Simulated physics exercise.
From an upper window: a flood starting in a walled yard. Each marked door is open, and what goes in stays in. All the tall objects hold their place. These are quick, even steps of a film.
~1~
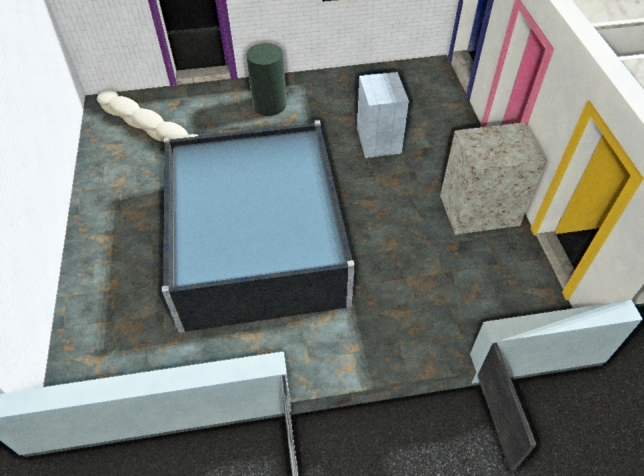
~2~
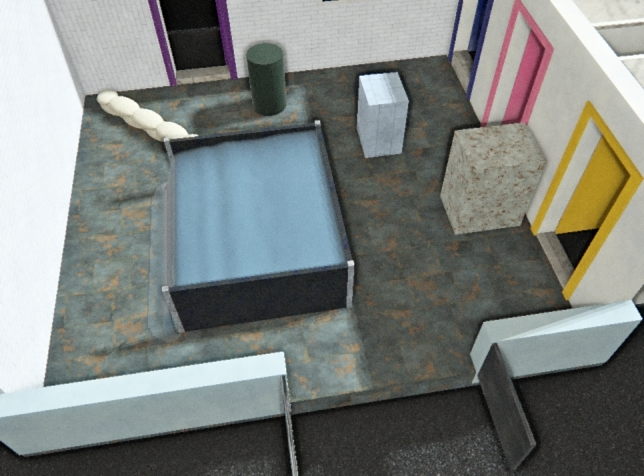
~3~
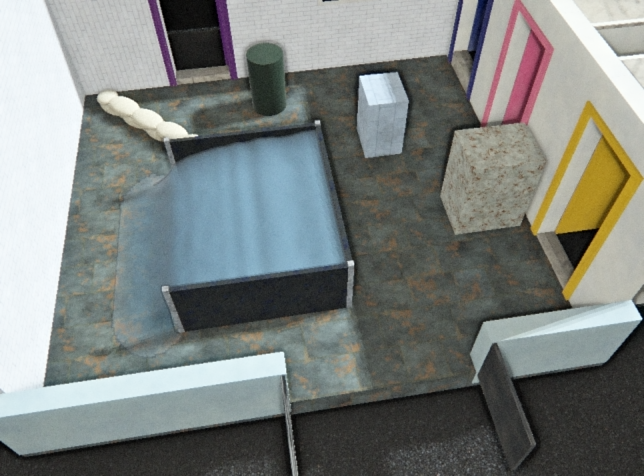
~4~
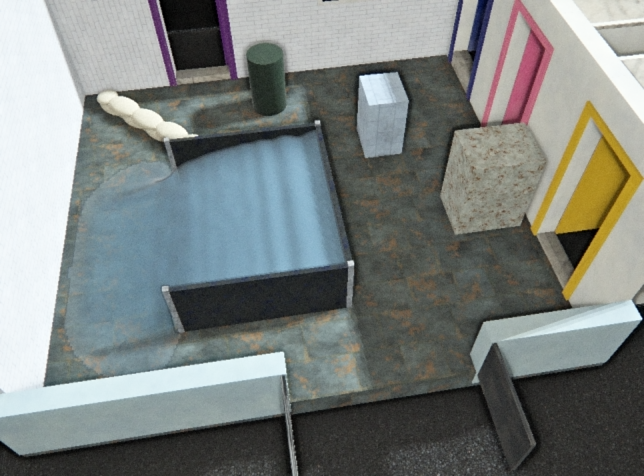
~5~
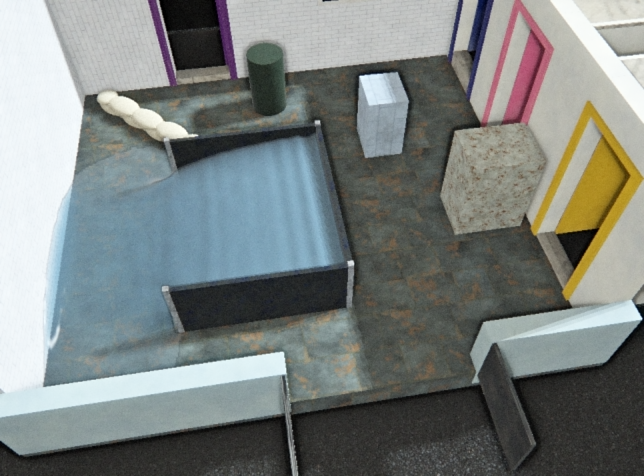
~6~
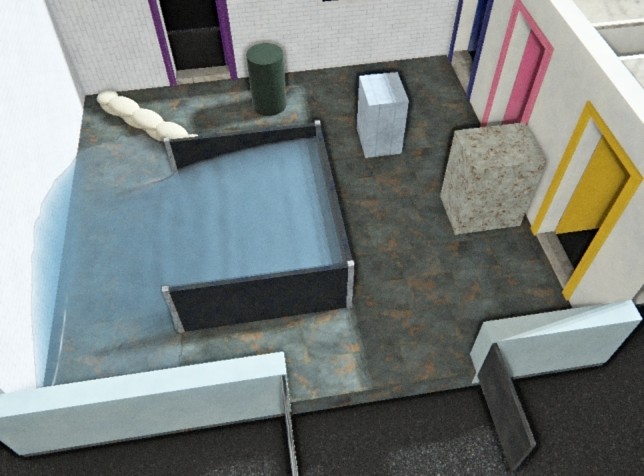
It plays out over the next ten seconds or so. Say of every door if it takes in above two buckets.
One by one: The blue door stays under that; the yellow door takes more than that; the purple door stays under that; the pink door takes more than that.
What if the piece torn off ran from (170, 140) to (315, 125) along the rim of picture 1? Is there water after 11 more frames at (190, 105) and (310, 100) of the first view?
In turn: Under water, flooded.
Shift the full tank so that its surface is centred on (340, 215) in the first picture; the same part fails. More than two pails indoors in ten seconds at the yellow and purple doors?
The yellow door lets less in; the purple door is under.
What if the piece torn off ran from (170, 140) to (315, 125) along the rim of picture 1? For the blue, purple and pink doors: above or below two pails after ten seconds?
Blue takes more, purple is over, pink lets more in.
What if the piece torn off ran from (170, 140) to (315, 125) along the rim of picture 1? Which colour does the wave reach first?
It is the purple-painted one.
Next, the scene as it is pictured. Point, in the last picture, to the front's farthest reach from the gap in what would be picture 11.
At about (86, 95).
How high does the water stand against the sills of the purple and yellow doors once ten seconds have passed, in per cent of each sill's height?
Near 40 and 110 in a hundred.
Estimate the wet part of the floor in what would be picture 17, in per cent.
Close to 35 %.
A moment on, water covers 25 % of the floor; the blue door not reached, the yellow door not reached, the purple door not reached, the pink door not reached.
Next, water covers 35 % of the floor; the blue door not reached, the yellow door not reached, the purple door wet at the sill, nothing in, the pink door not reached.
Then, water covers 70 % of the floor; the blue door not reached, the yellow door under two buckets in, the purple door wet at the sill, nothing in, the pink door not reached.
Later, water covers 90 % of the floor; the blue door wet at the sill, nothing in, the yellow door far over two buckets in, the purple door wet at the sill, nothing in, the pink door under two buckets in.
In the end, water covers 95 % of the floor; the blue door wet at the sill, nothing in, the yellow door far over two buckets in, the purple door wet at the sill, nothing in, the pink door over two buckets in.
